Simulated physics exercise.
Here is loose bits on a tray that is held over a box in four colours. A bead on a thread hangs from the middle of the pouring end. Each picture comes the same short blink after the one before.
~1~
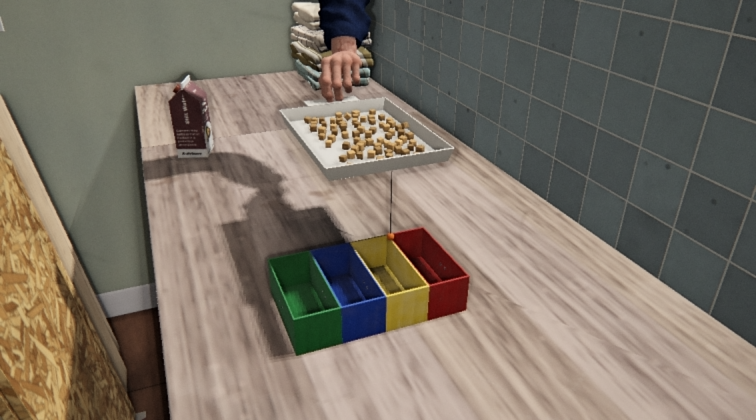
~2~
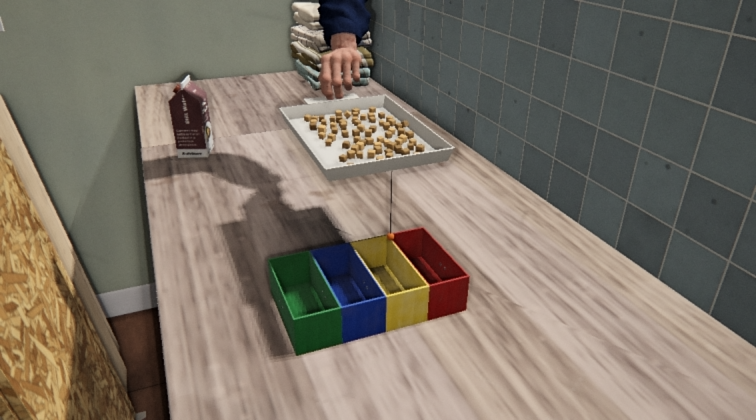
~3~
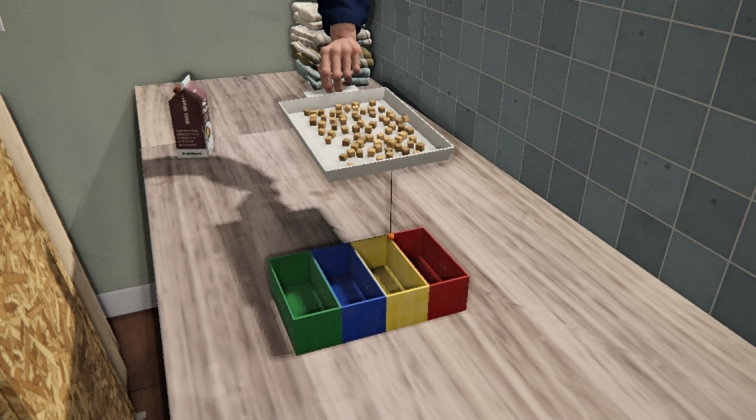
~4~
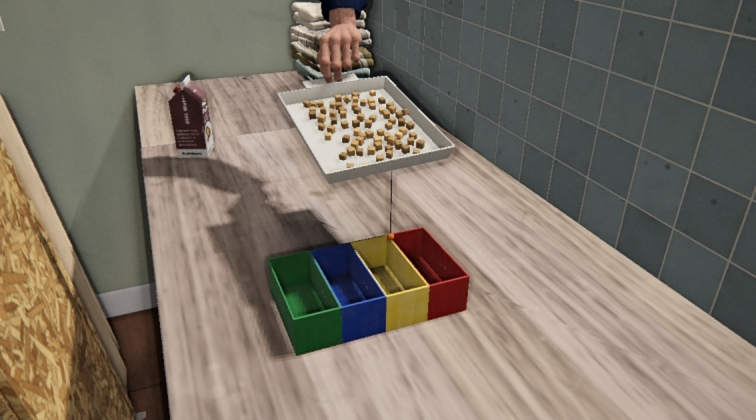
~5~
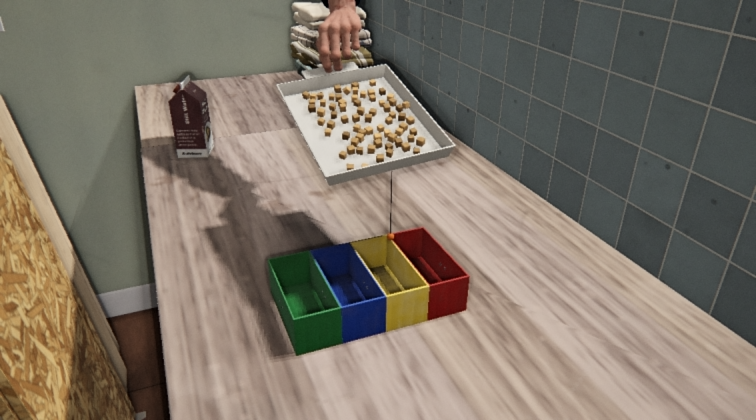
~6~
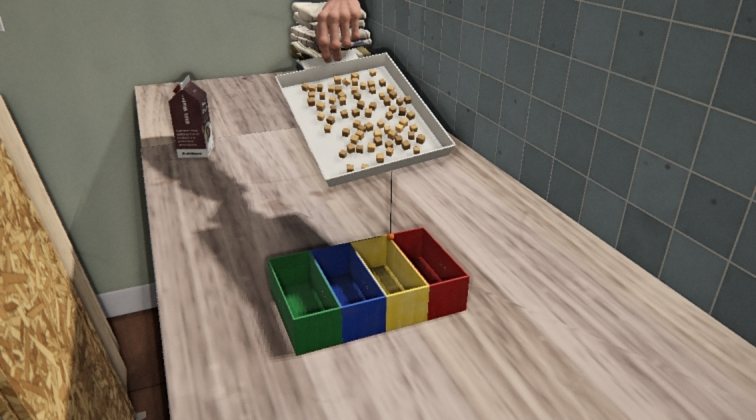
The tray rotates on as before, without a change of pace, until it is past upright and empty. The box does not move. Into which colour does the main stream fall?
Most goes to the blue cell.
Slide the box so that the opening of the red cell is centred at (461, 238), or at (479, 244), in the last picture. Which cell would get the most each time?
One: That green cell. Two: That green cell.
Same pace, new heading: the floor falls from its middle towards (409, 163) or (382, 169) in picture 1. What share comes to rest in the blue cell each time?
First some 0, then 30 per cent.
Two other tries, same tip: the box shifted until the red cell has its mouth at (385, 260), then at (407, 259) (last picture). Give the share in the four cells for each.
The first gives 100 %, the second 100 %.
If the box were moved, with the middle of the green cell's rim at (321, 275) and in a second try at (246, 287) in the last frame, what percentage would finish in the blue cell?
The first gives 40 %, the second 10 %.
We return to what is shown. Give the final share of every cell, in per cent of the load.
In per cent, green cell 10, blue cell 60, yellow cell 30 and red cell 0.
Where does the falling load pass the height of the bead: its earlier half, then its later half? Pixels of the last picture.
Early half (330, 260), late half (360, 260).
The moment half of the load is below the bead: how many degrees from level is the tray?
Around 115° of tilt.
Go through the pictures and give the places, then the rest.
The first frame shows corners of the pouring end at (329, 166) and (449, 147), level; middle of the load at (368, 134), small wooden cubes; bead on its thread at (390, 237); green cell at (318, 328); blue cell at (364, 316); yellow cell at (407, 305); red cell at (448, 295).
The second frame shows corners of the pouring end at (329, 166) and (449, 147), level; middle of the load at (368, 133).
The third frame shows corners of the pouring end at (329, 168) and (449, 146), tipped barely, lowest at the left corner; middle of the load at (368, 129).
The fourth frame shows corners of the pouring end at (329, 170) and (449, 145), tipped a little, lowest at the left corner; middle of the load at (368, 124).
The fifth frame shows corners of the pouring end at (329, 173) and (450, 144), tipped a little, lowest at the left corner; middle of the load at (368, 118).
The sixth frame shows corners of the pouring end at (329, 175) and (450, 143), tipped clearly, lowest at the left corner; middle of the load at (368, 113); green cell at (318, 328); blue cell at (364, 316); yellow cell at (407, 305); red cell at (448, 295).
Soon after the last picture, tray tipped steeply; nearly all on the tray; a stray few falling or outside the box.
A little later, tray tipped past a quarter turn; most on the tray; a small part in the blue cell; a stray few in the yellow cell; a small part falling or outside the box.
Later still, tray tipped past a quarter turn; about two thirds in the blue cell; about a quarter in the yellow cell; a small part in the green cell; a stray few in the red cell.
At rest, tray tipped past a quarter turn; about two thirds in the blue cell; about a quarter in the yellow cell; a small part in the green cell; a stray few in the red cell.
